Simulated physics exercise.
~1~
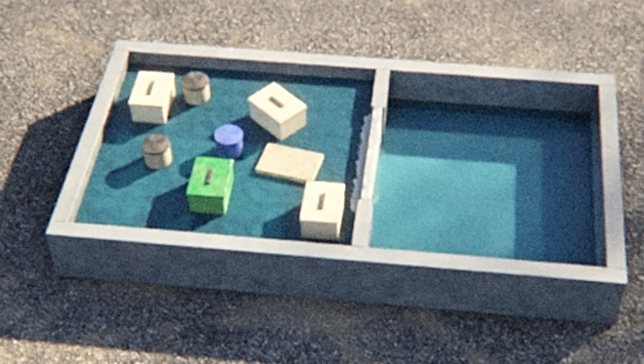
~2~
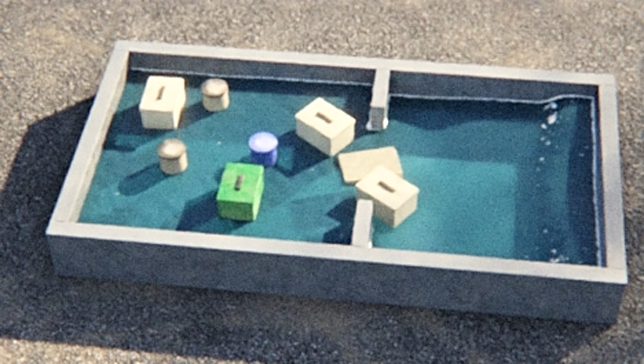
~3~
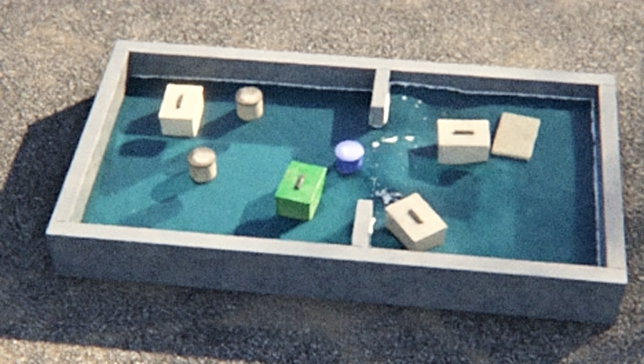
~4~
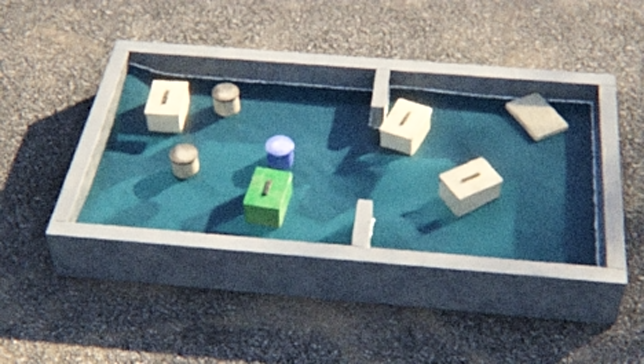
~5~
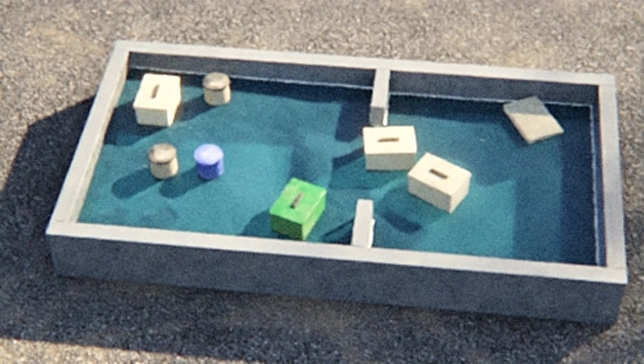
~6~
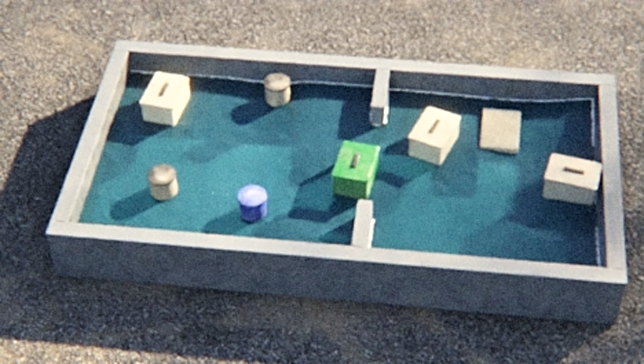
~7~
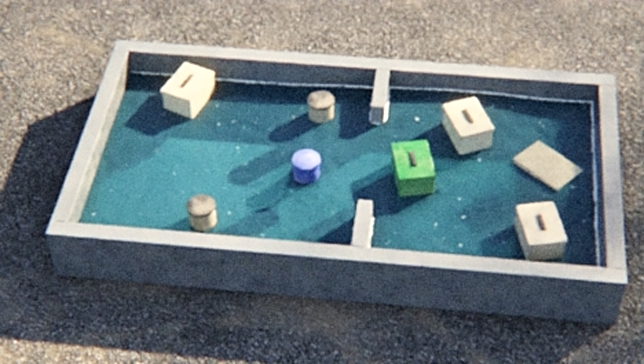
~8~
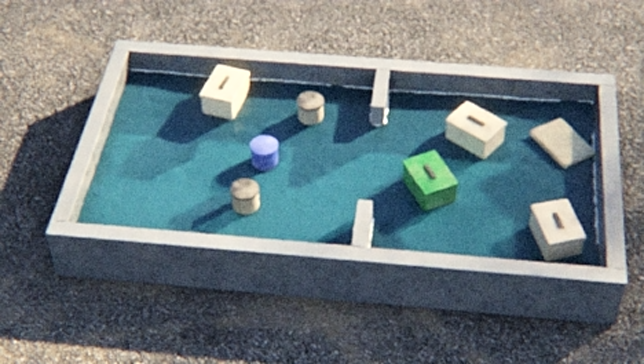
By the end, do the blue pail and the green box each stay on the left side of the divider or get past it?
The blue pail stays on the left side of the divider. The green box drifts through the gap and ends up afloat on the right side.
Water carries pale boxes, then a green one, past a divider while a blue pail lags.
